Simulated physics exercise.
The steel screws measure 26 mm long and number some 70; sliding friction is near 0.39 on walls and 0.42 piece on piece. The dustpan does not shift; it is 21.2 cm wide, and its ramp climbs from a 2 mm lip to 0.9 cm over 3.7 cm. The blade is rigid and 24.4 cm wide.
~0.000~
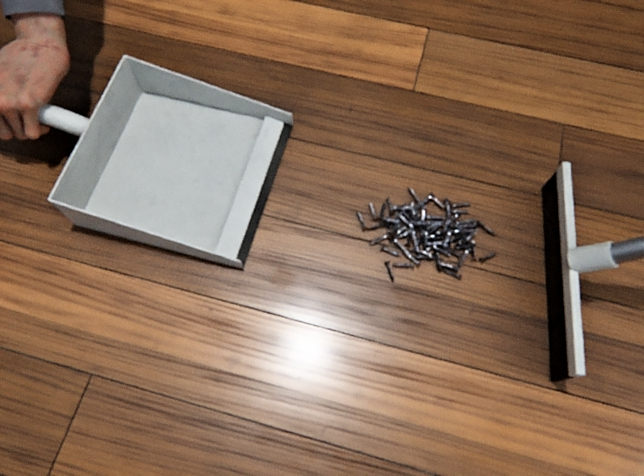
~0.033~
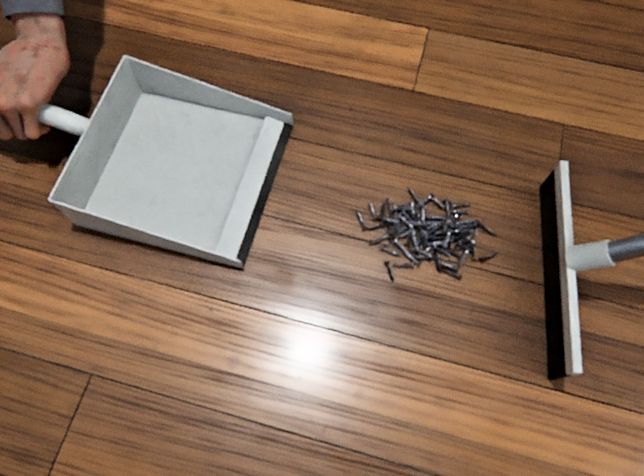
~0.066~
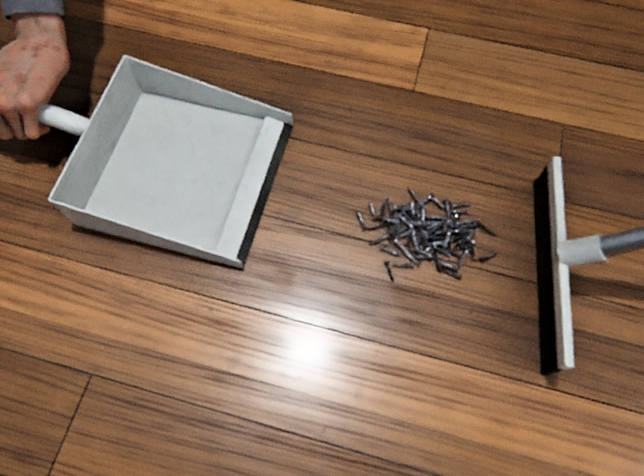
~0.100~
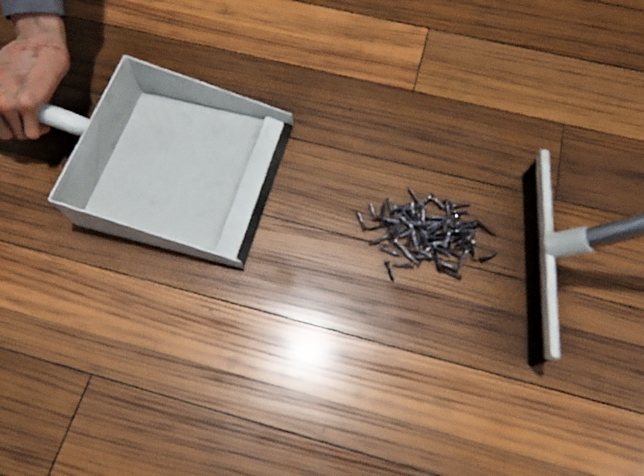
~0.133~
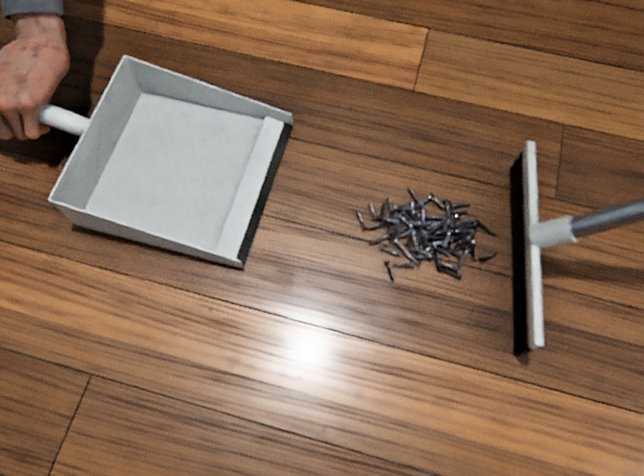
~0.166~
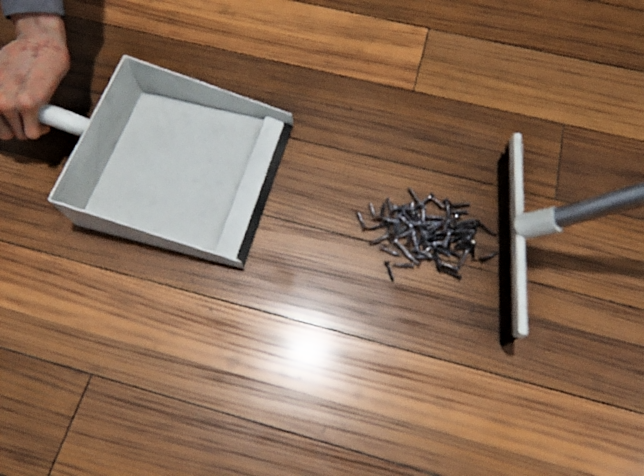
On a wooden floor, a squeegee-like blade sliding left toward a small pile of metal screws while a hand holds a dustpan still.
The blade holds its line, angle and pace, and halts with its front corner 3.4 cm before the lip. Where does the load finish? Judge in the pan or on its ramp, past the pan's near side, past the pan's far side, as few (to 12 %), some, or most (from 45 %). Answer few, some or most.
Pan few, near side few, far side few.
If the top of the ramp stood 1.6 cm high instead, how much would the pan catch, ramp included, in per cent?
It would be near 0 per cent.
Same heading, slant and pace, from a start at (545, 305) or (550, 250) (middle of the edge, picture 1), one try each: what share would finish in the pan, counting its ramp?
About 5 and 5 per cent.
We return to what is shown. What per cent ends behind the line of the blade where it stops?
Some 15 per cent.
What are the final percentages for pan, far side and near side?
Pan 0, near side 5, far side 5.
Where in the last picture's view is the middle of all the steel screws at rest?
Around (295, 186).
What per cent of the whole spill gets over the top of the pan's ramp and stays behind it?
About 0 per cent.
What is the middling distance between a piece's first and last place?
Some 18 cm.
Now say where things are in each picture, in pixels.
In the first picture, blade from (575, 372) to (562, 170), moved 0.0 cm, 0 of the pieces shifted so far; middle of the pieces at (431, 226); pan at (175, 169).
In the second picture, blade from (572, 370) to (560, 169), moved 0.3 cm, 0 of the pieces shifted so far; middle of the pieces at (431, 226).
In the third picture, blade from (564, 365) to (553, 165), moved 1.2 cm, 0 of the pieces shifted so far; middle of the pieces at (431, 226).
In the fourth picture, blade from (550, 355) to (541, 158), moved 2.8 cm, 0 of the pieces shifted so far; middle of the pieces at (431, 226).
In the fifth picture, blade from (535, 344) to (528, 149), moved 4.7 cm, 0 of the pieces shifted so far; middle of the pieces at (431, 226).
In the sixth picture, blade from (519, 333) to (514, 141), moved 6.5 cm, 0 of the pieces shifted so far; middle of the pieces at (431, 226); pan at (175, 169). The blade's pace is about 0.56 m/s, heading 23 degrees away from the viewer's side.
After 0.40 s, middle of the blade 18 cm from the lip; 0 % over the lip, far side 0 %, near side 0 %.
After 0.56 s, middle of the blade 9 cm from the lip; 0 % over the lip, far side 0 %, near side 0 %.
Then, at 0.84 s, middle of the blade 5 cm from the lip; 0 % over the lip, far side 5 %, near side 5 %.
By 1.5 s all is still; pan 0 %, near side 5 %, far side 5 %, in front of the lip or behind the blade 90 %.
